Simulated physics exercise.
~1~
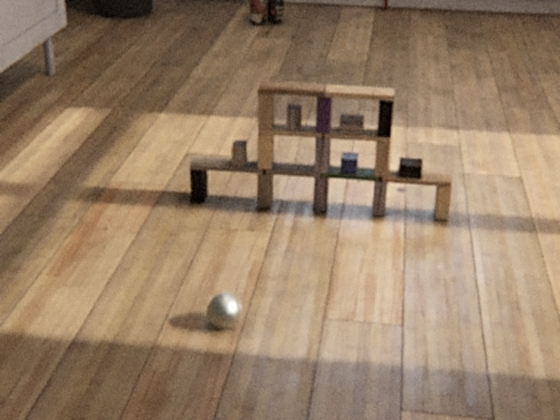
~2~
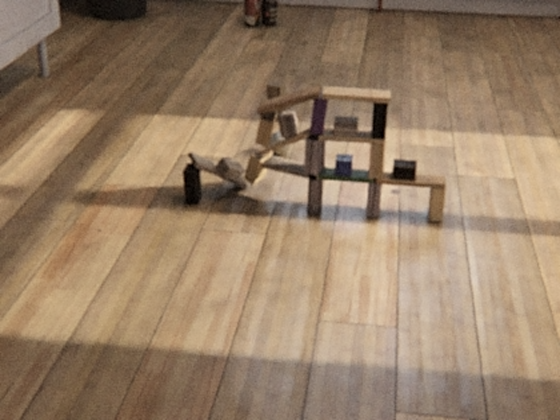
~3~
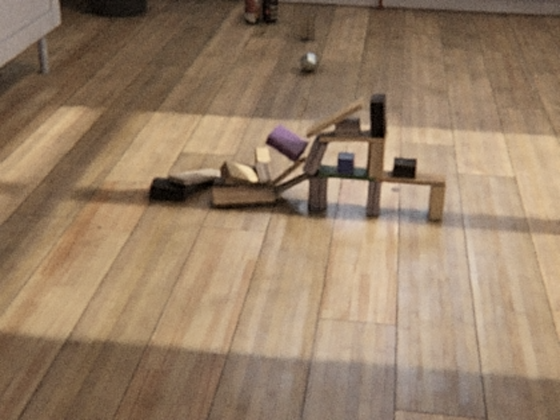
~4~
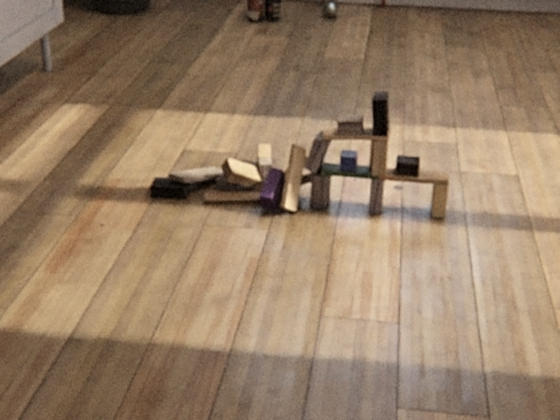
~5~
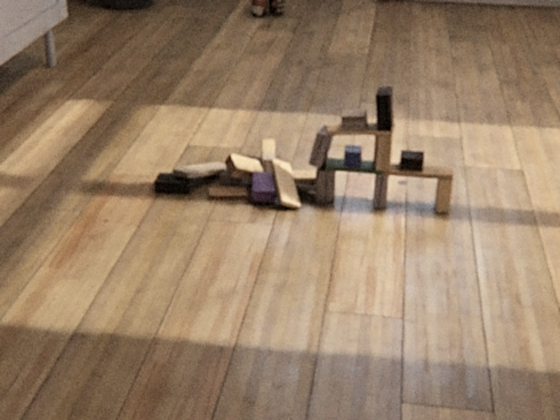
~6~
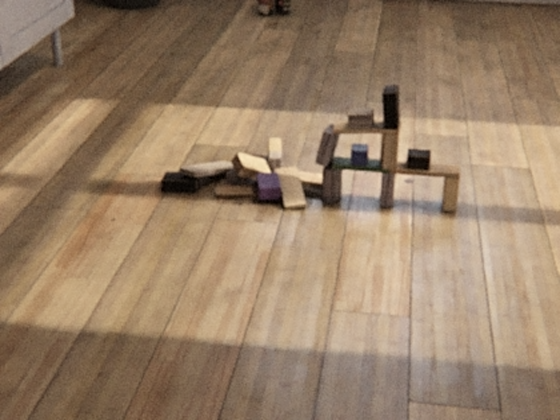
A small structure of wooden blocks and planks stood on a wood floor as a silvery ball rolled into its left side and out behind, bringing that side down in a heap with the purple block, while the right side stayed standing.
